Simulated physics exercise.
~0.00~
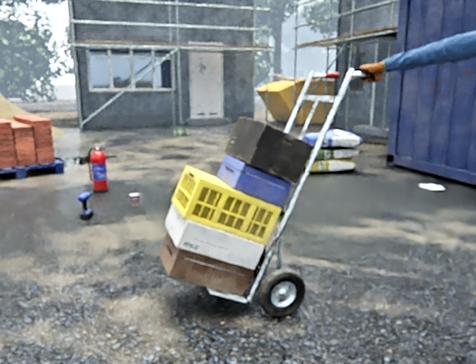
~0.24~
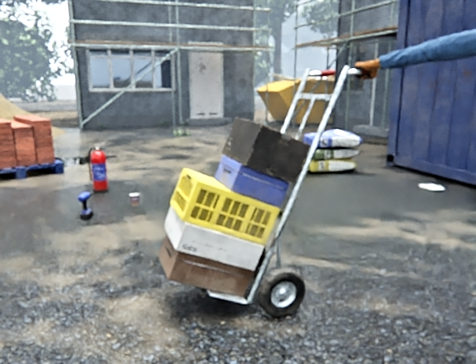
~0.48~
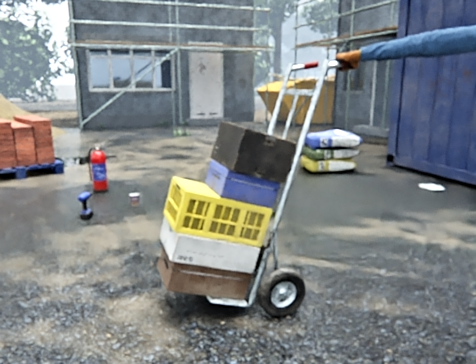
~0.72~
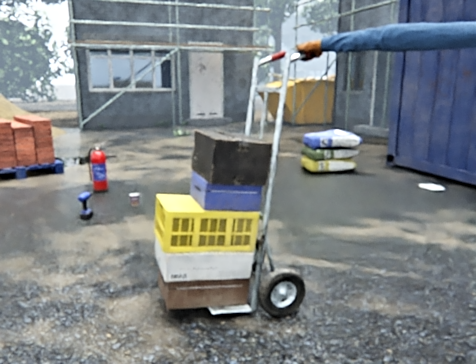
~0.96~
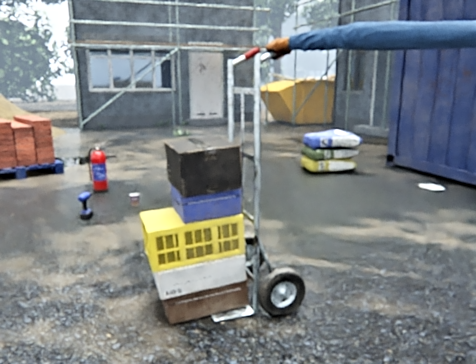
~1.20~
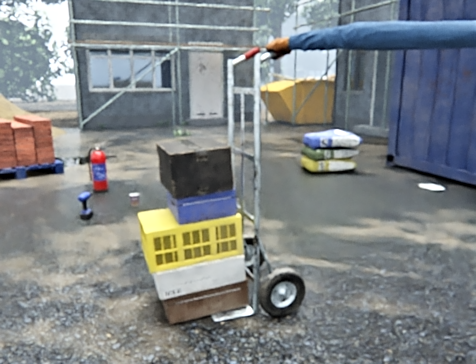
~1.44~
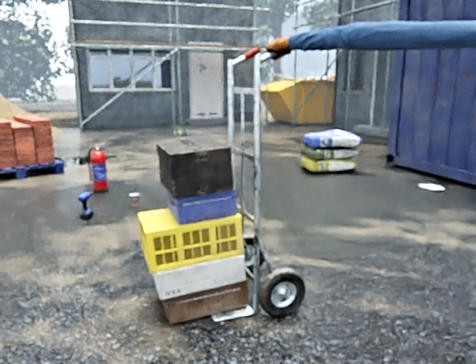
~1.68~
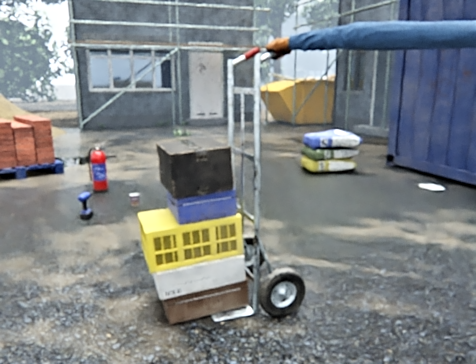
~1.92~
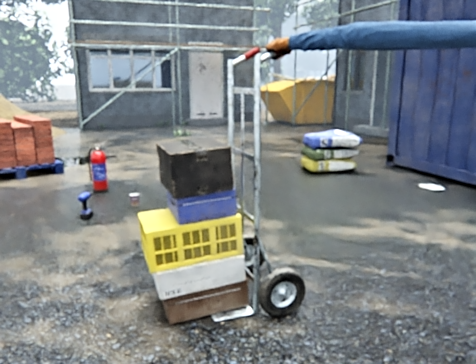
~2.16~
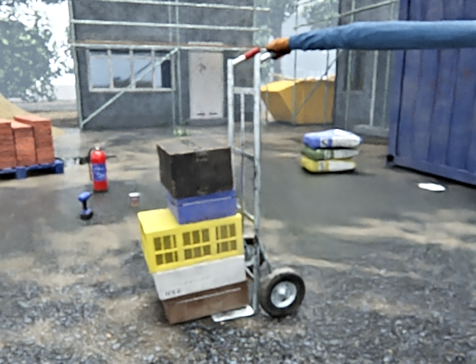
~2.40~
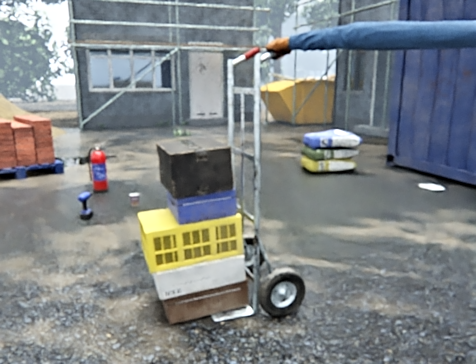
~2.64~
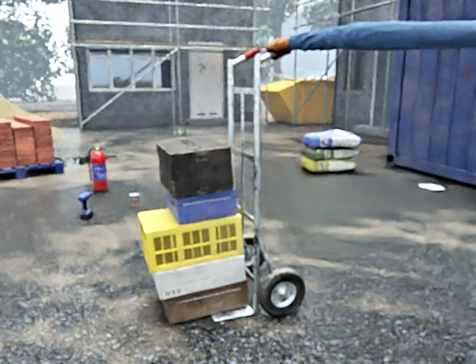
An arm in a blue sleeve tipped a hand truck stacked with five boxes and crates forward until it stood upright on the wet gravel, and the stack shifted slightly left at the top but stayed standing, the yellow crate still upright.
